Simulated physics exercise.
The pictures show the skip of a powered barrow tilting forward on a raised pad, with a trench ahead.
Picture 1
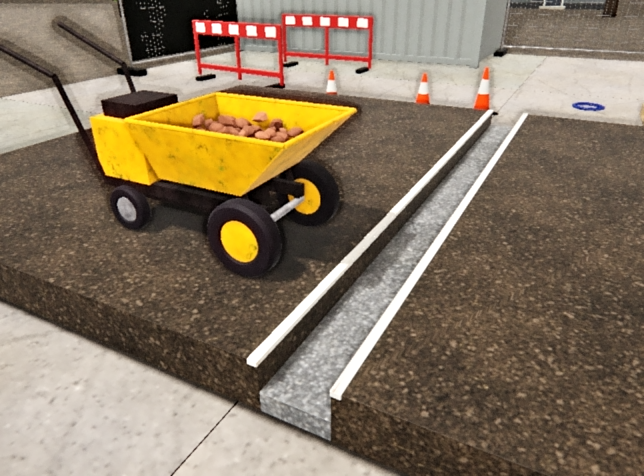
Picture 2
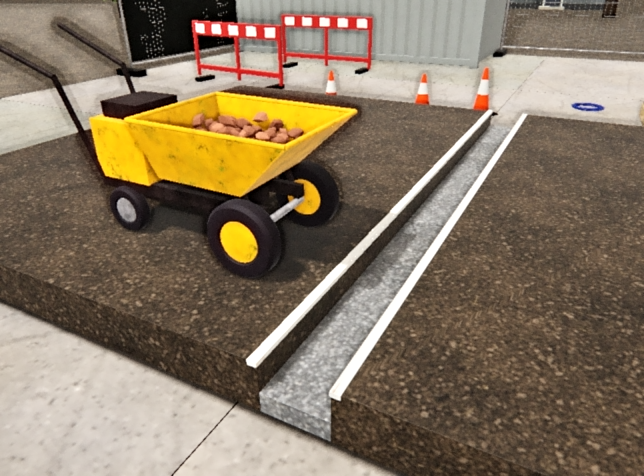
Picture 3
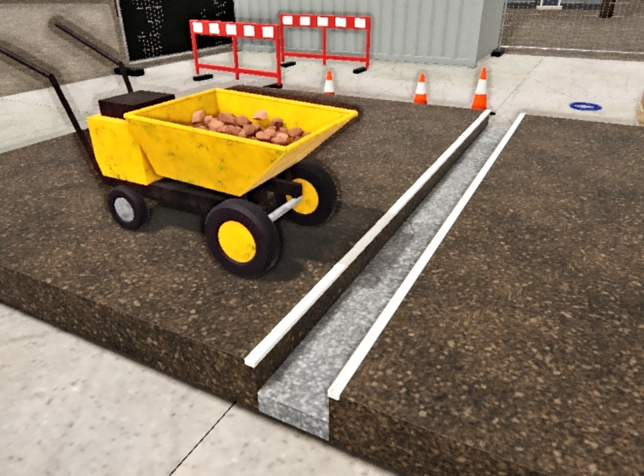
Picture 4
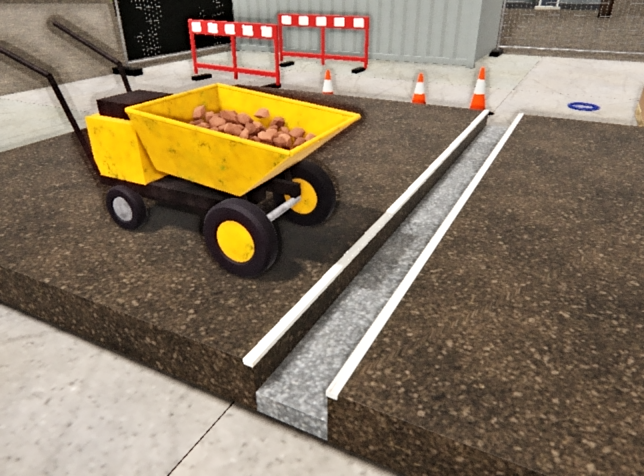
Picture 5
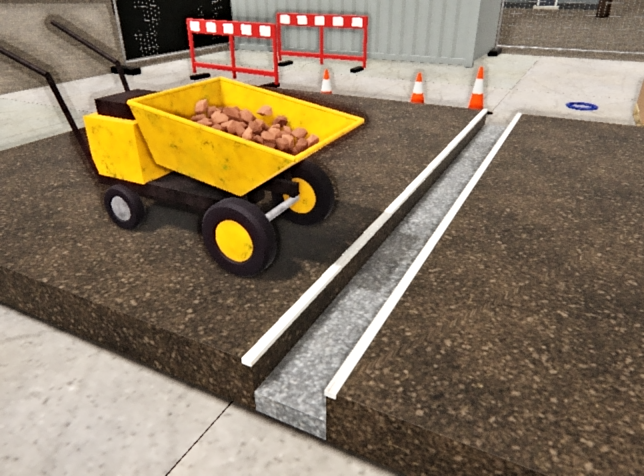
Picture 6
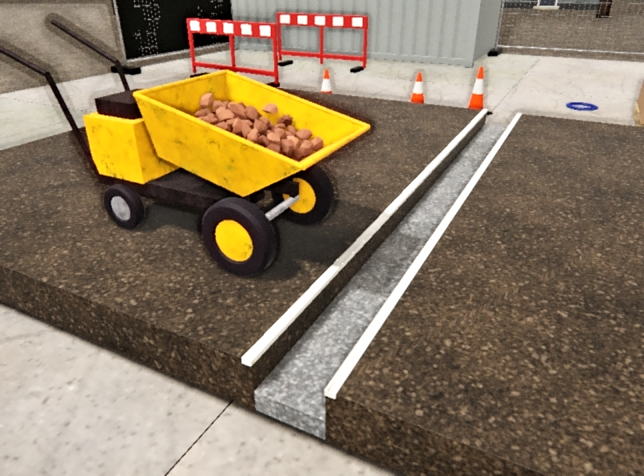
We see a yellow powered barrow loaded with reddish-brown rubble standing on a dark raised pad, left of a narrow trench with white edges. Its skip starts level, then gradually tilts forward a little toward the right while the wheels stay still.
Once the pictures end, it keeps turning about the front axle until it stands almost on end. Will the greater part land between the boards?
The trench takes the larger part.
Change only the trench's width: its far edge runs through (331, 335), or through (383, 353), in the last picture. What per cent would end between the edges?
In turn 0 and 90 in a hundred.
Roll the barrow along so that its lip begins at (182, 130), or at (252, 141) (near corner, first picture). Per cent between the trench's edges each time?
The first gives 10 %, the second 90 %.
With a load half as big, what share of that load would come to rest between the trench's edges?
Roughly 90 in a hundred.
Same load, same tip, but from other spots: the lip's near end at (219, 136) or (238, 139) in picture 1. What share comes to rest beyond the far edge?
First some 0, then 0 per cent.
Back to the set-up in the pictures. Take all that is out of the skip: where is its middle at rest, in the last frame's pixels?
Around (385, 288).
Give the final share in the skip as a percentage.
Close to 5 per cent.
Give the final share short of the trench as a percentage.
It comes to 0 per cent or so.
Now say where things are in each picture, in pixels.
In the first frame, lip of the skip at (284, 146), level; top of the load at (241, 133), lumps of rubble; first edge of the trench at (290, 321); far edge at (367, 346), the trench over half as wide as the skip, and about half as deep as wide.
In the second frame, lip of the skip at (285, 148), level; top of the load at (226, 135).
In the third frame, lip of the skip at (287, 150), tipped barely; top of the load at (233, 134).
In the fourth frame, lip of the skip at (290, 154), tipped barely; top of the load at (219, 124).
In the fifth frame, lip of the skip at (295, 160), tipped a little; top of the load at (222, 121).
In the sixth frame, lip of the skip at (303, 167), tipped a little; top of the load at (227, 117); first edge of the trench at (284, 320); far edge at (362, 345).
Soon after the last picture, skip tipped well over; all in the skip.
A little later, skip tipped steeply; nearly all in the skip; a small part in or heaped over the trench; a stray few beyond it.
Later still, skip tipped right over; a small part in the skip; about two thirds in or heaped over the trench; about a quarter beyond it.
By the end, skip tipped right over; a small part in the skip; most in or heaped over the trench; about a quarter beyond it.
